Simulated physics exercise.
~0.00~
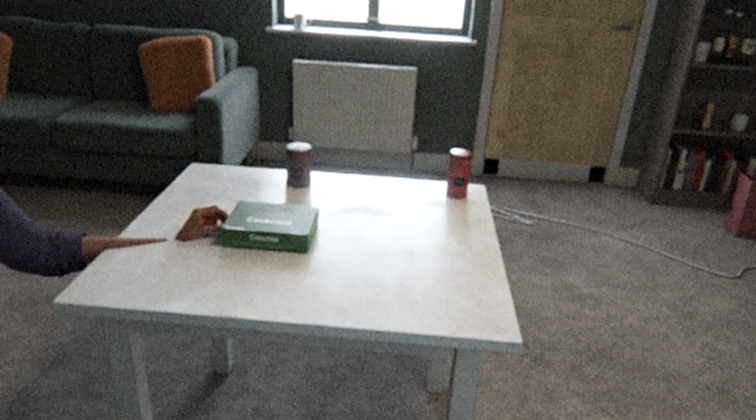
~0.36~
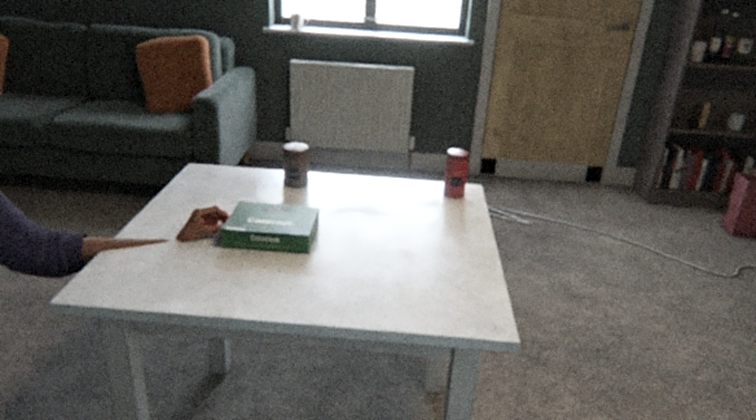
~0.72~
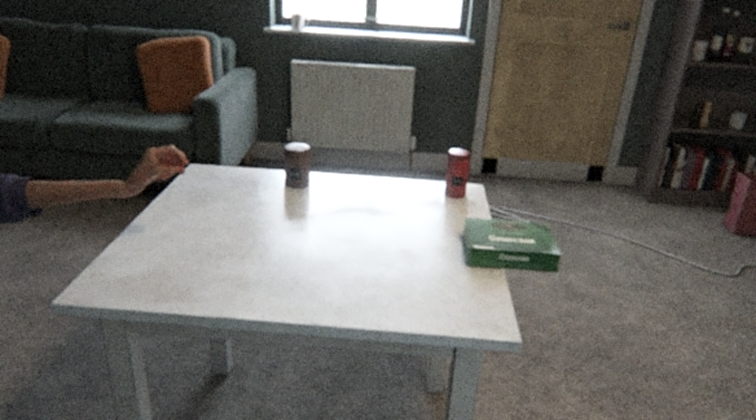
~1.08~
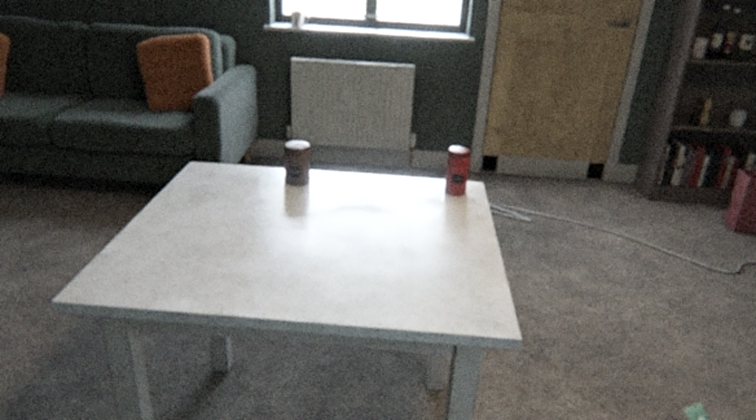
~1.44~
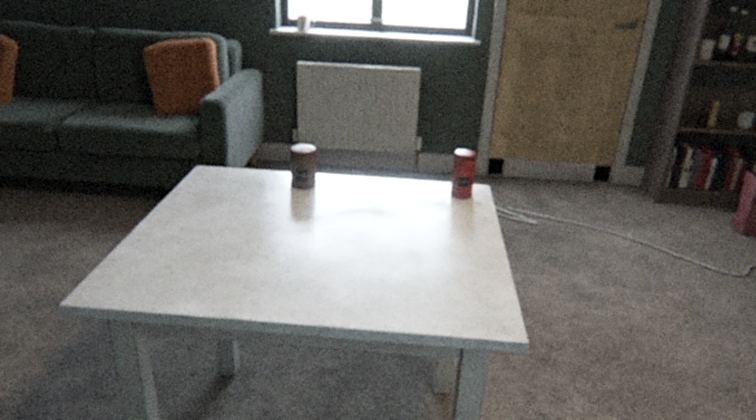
An arm in a dark sleeve reaches in from the left over a white table, its hand at a green packet, in a living room seen from slightly above by a gently swaying camera. A brown jar stands near the table's far edge and a red jar at the far right corner, with a teal sofa, orange cushions and a radiator behind. The hand shoves the packet rightward and draws back as it slides past the right edge. The packet tips off and drops toward the floor at the lower right, turning, then passes out of view. Both jars remain standing on the table.
